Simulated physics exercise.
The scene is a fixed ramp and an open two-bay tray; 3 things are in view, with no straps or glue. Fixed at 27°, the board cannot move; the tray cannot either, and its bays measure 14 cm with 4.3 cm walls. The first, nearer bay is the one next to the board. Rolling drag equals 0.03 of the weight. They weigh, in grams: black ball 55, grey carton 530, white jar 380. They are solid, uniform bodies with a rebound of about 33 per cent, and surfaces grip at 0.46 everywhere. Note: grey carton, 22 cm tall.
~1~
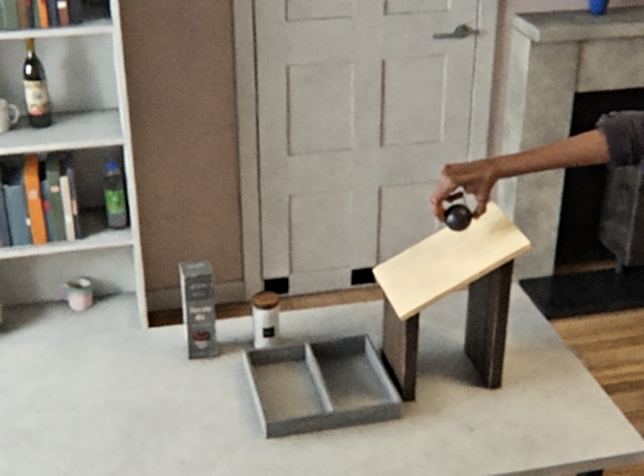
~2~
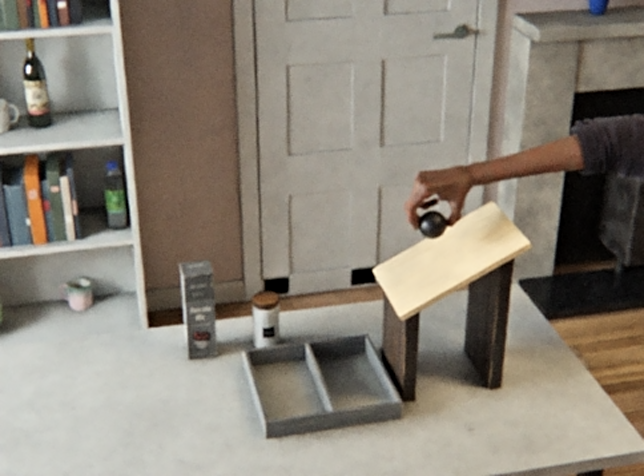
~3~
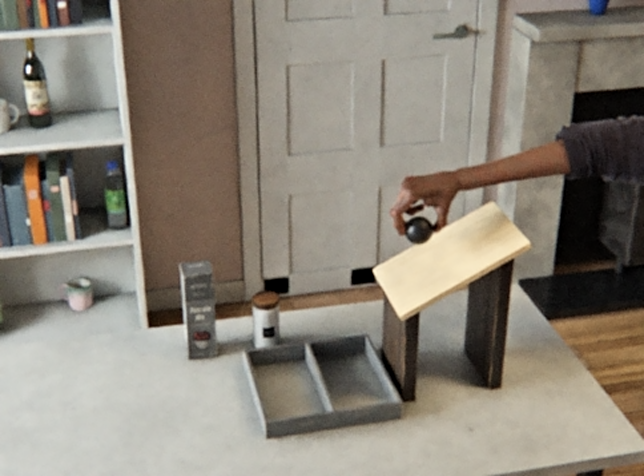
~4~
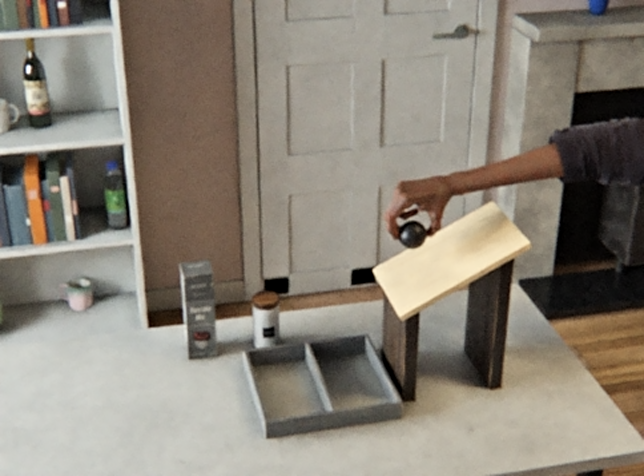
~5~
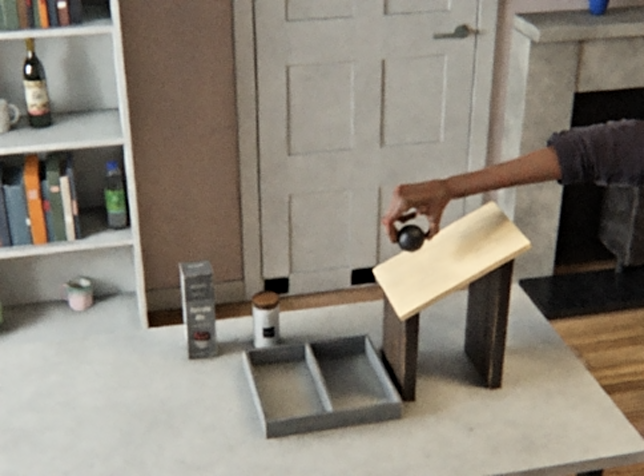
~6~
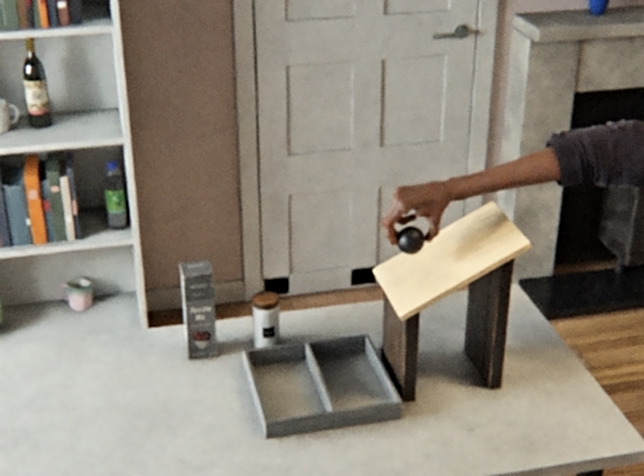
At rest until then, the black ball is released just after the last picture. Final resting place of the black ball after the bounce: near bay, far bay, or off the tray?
Near bay.
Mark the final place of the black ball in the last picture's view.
It comes to rest near (367, 374).
Then, 0.30 s past the last view, black ball near (389, 277).
Then, 0.40 s past the last view, black ball near (359, 301).
Then, 0.50 s past the last view, black ball near (328, 362).
Then, 0.70 s past the last view, it is in the nearer bay; black ball near (351, 374).
Finally, it is in the nearer bay; the bystanders still in place (within 4 cm). Final places as that camera would see them, black ball near (367, 374).
